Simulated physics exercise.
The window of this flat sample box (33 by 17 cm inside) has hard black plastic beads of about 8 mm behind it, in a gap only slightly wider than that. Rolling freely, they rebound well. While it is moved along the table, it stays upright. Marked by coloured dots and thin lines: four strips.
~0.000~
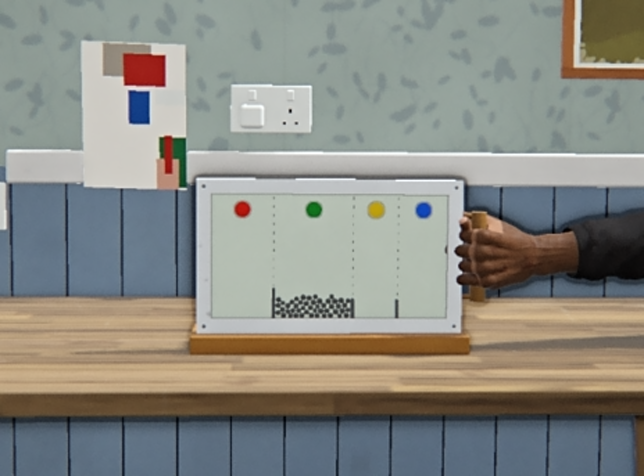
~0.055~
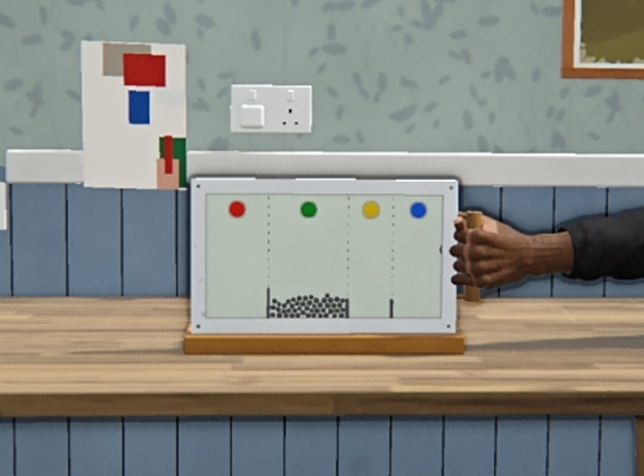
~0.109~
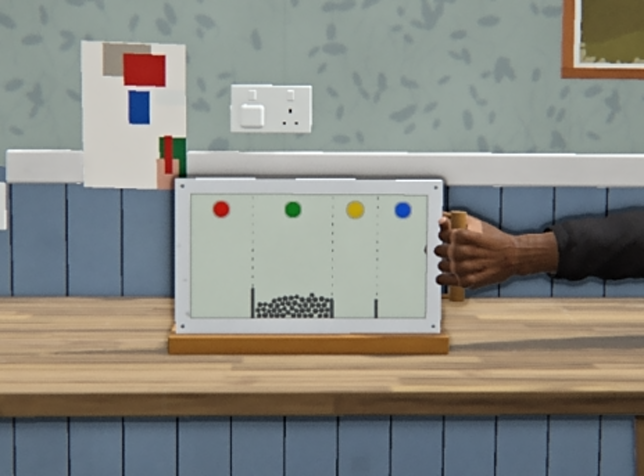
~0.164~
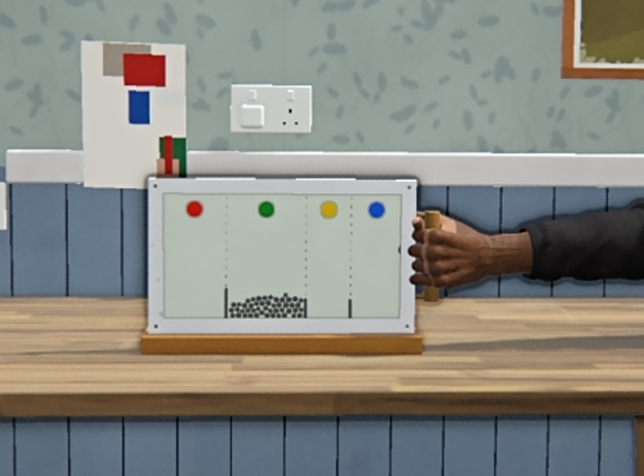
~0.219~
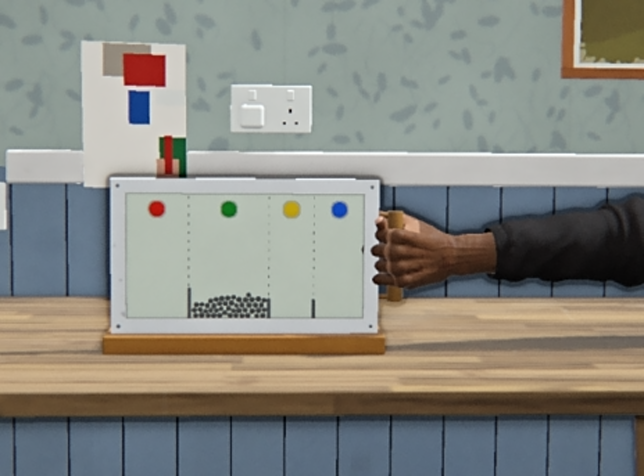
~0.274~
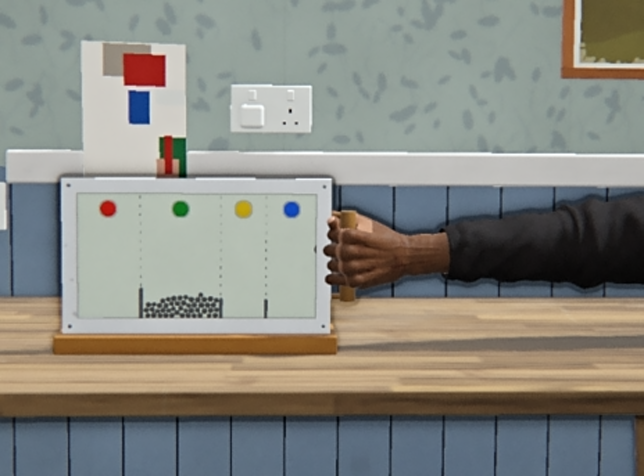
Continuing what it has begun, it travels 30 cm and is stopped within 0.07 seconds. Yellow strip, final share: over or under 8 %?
Under.
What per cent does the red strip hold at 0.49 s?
Some 10 per cent.
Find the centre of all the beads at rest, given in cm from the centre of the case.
Offset approx. 4 cm left, 7 cm below.
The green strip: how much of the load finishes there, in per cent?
Around 90 %.
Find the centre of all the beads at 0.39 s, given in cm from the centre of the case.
The middle sits around 4 cm left of it and 7 cm below it.
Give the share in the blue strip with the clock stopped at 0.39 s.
Some 0 per cent.
After 0.39 s, it is 30 cm to the left; the beads' middle is 4 cm left of and 7 cm below the centre; green 100 %.
After 0.49 s, it is 30 cm to the left; the beads' middle is 4 cm left of and 7 cm below the centre; red 10 %, green 90 %.
After 0.64 s, it is 30 cm to the left; the beads' middle is 4 cm left of and 7 cm below the centre; red 10 %, green 90 %.
At rest by 1.6 s, it is 30 cm to the left; red 10 %, blue 0 %, green 90 %, yellow 0 %.
